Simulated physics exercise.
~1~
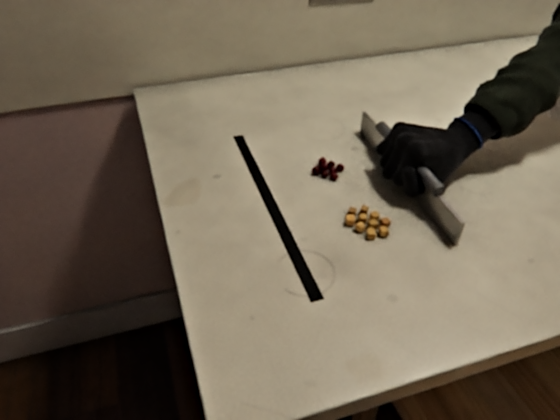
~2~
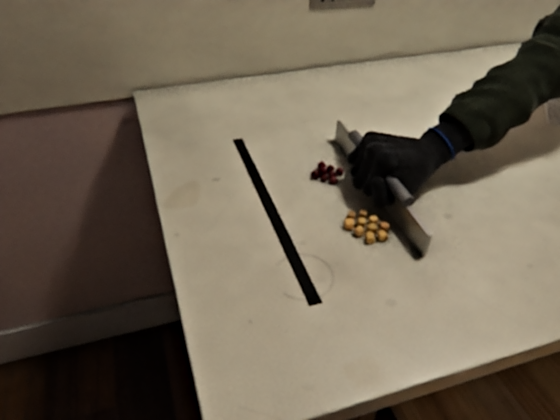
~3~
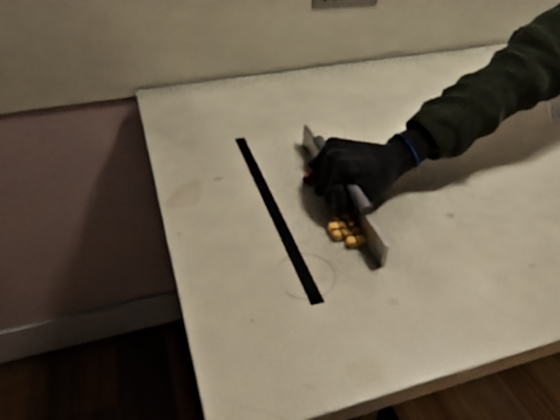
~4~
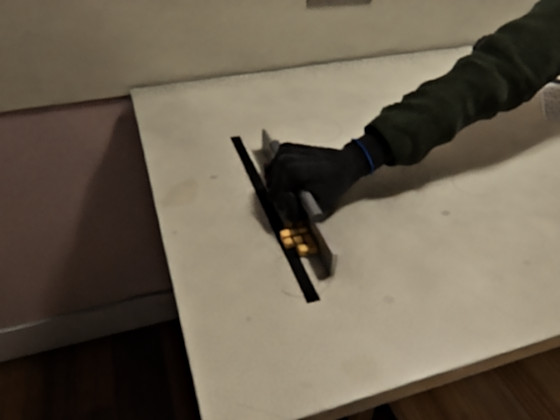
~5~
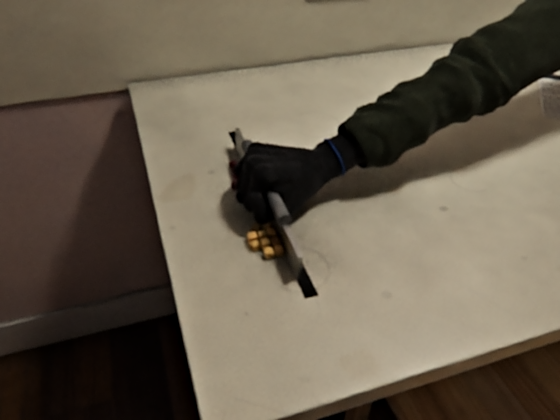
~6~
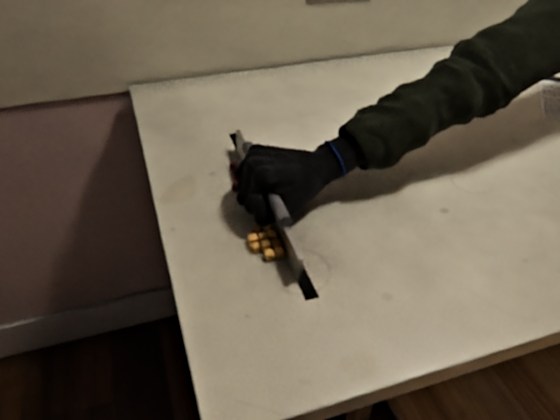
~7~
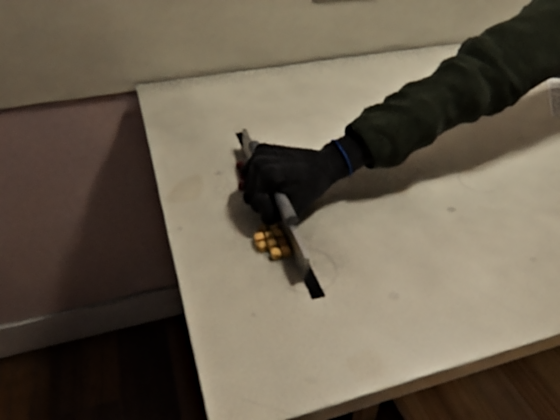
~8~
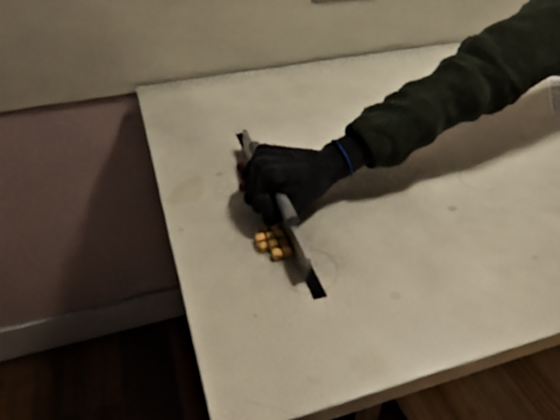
On a pale table, a black-gloved hand slid a scraper left, pushing a heap of yellowish pieces and a smaller dark red heap toward a strip of black tape, then stopped at the tape with the yellowish pieces just past it, still on the table.
